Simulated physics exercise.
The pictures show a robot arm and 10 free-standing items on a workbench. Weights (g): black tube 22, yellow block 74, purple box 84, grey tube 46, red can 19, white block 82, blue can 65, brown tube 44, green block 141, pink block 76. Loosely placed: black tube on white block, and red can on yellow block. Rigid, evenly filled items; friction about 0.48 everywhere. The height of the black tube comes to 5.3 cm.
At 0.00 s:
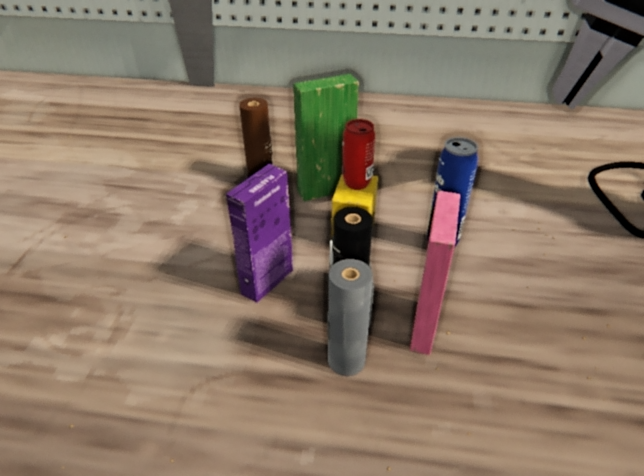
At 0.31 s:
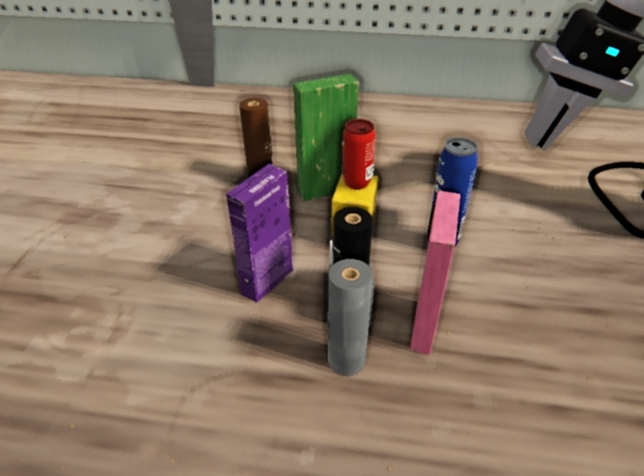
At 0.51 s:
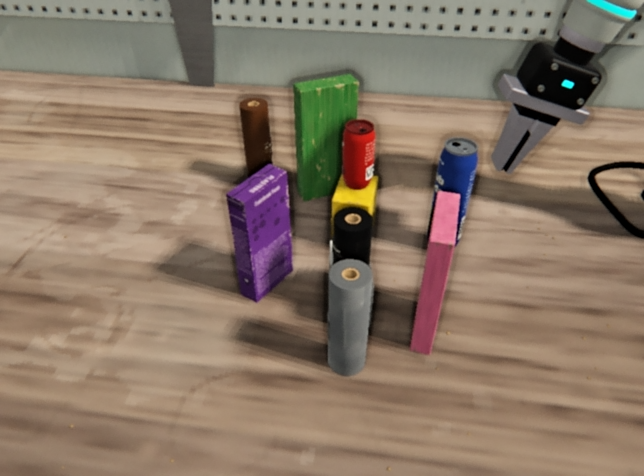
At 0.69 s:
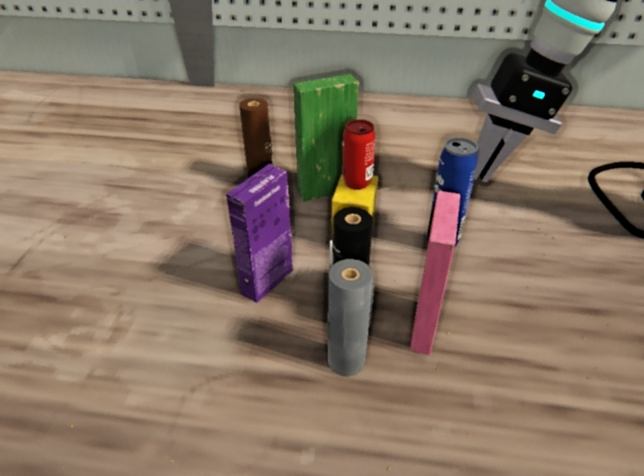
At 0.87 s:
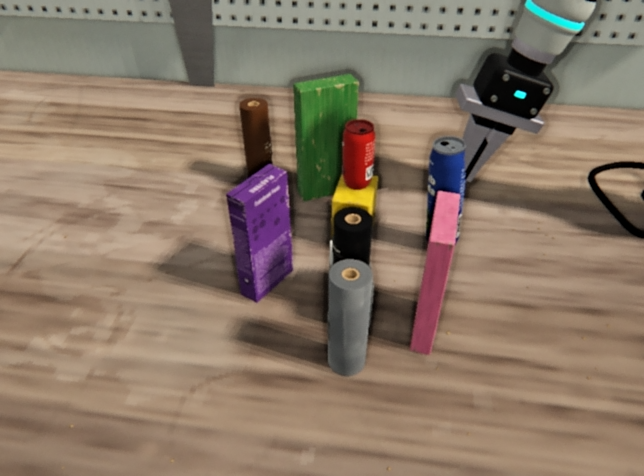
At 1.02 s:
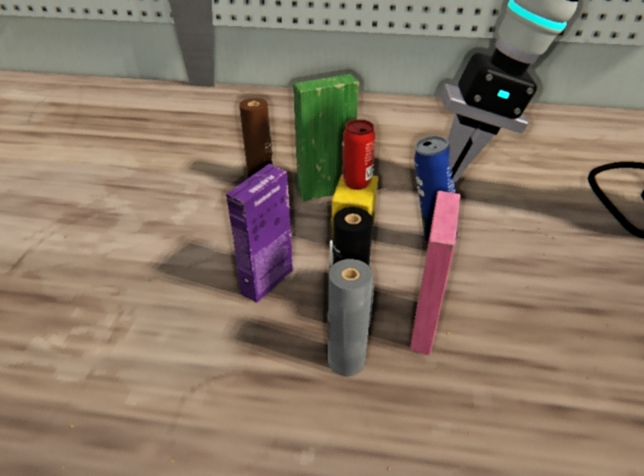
A robot arm reached in from the upper right, moved down and left to the blue can behind the pink block, then pushed it leftward so it leaned slightly, while the other items stayed still.
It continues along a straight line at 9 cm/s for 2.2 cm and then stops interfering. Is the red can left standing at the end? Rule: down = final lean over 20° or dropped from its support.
The red can: On its feet.
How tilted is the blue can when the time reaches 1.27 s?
At that moment it is near 30° away from upright.
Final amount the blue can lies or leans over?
About 90°.
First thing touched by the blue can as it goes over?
First thing hit: The red can.
By 1.27 s, tilt blue can 32°.
By 1.57 s, red can and blue can touch at 1.27 s; yellow block and blue can touch at 1.35 s; tilt blue can 52°, red can 4°.
By 2.02 s, white block and blue can touch at 1.61 s; tilt blue can 90°.
In the end blue can is over (lying or leaning past 20°); 9 still stand.
